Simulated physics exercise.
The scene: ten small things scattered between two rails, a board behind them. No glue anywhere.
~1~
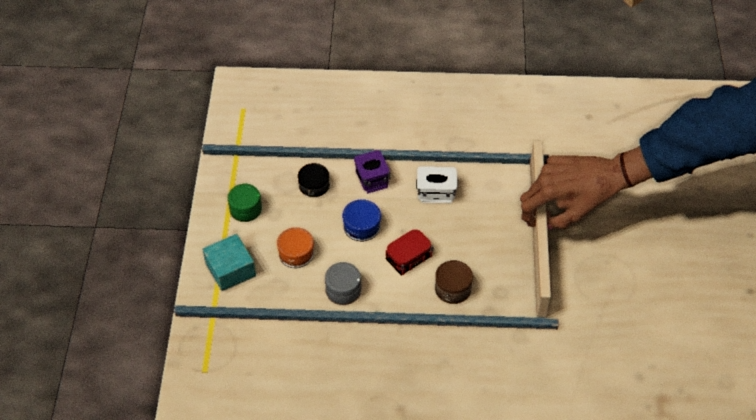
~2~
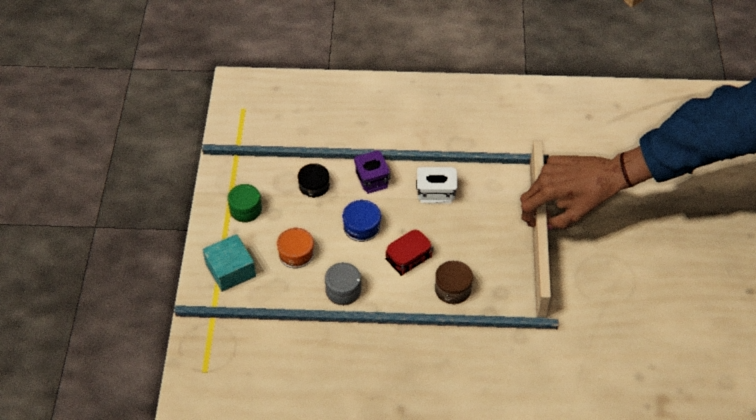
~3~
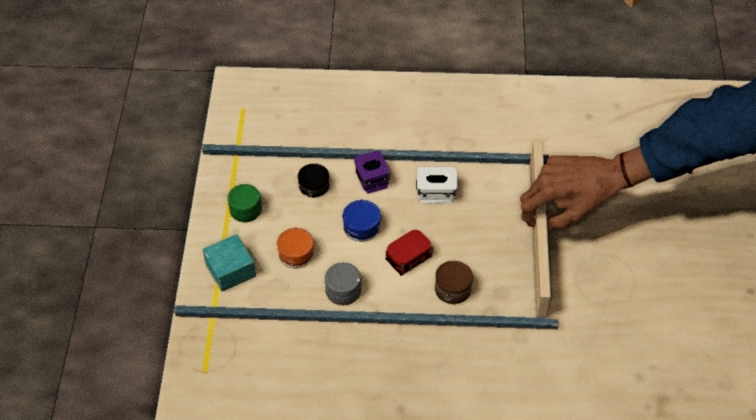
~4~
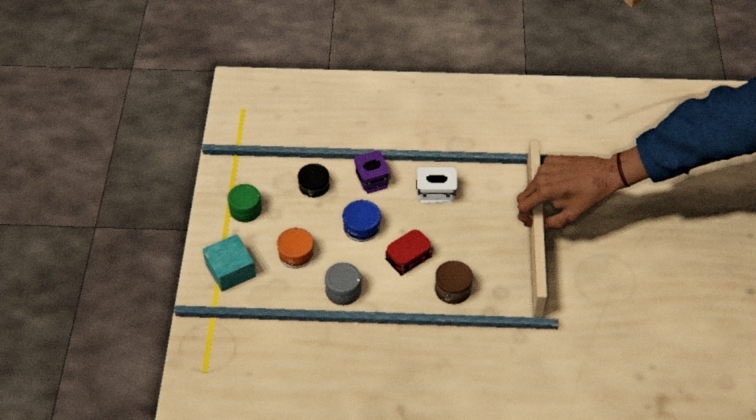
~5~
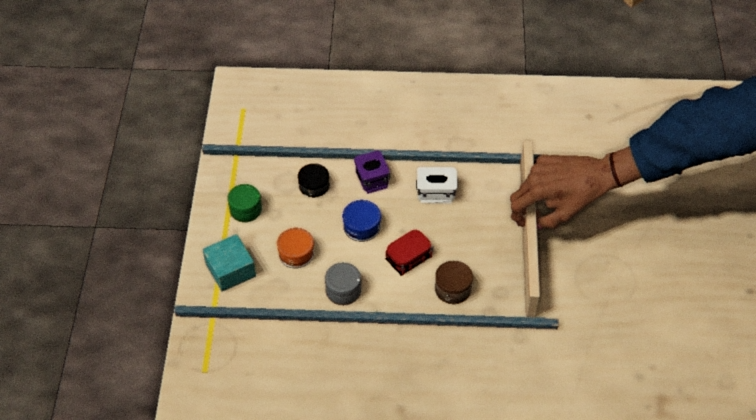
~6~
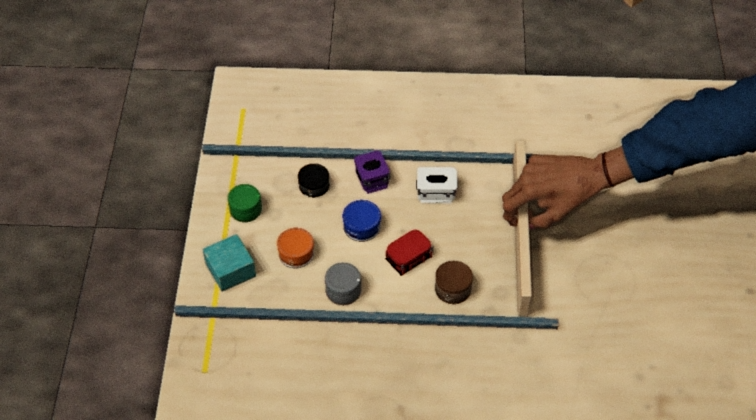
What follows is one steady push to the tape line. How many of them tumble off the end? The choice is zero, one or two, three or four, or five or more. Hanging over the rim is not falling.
Outcome: The number that fall off is five or more.
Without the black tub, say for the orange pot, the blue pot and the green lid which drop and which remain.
The orange pot is lost; the blue pot stays on; the green lid goes over.
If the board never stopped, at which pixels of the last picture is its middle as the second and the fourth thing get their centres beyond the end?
Its middle is around (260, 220) and later (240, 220).
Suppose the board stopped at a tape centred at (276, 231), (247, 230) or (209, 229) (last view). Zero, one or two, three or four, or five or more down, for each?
Taking them in turn, not one; one or two; at least five.
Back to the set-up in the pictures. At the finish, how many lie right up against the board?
In contact: 4.
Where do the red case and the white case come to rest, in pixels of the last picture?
The red case stops around (203, 239); the white case around (213, 179).
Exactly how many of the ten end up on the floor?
It comes to 6.
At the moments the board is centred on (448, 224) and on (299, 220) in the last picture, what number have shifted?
2 and 9.
A little later, none off yet; turquoise block at rest near (229, 263); green lid at rest near (245, 203); orange pot at rest near (296, 248).
When it is over, the number that fall off is five or more; down, purple case, grey lid, black tub, orange pot, green lid and turquoise block.
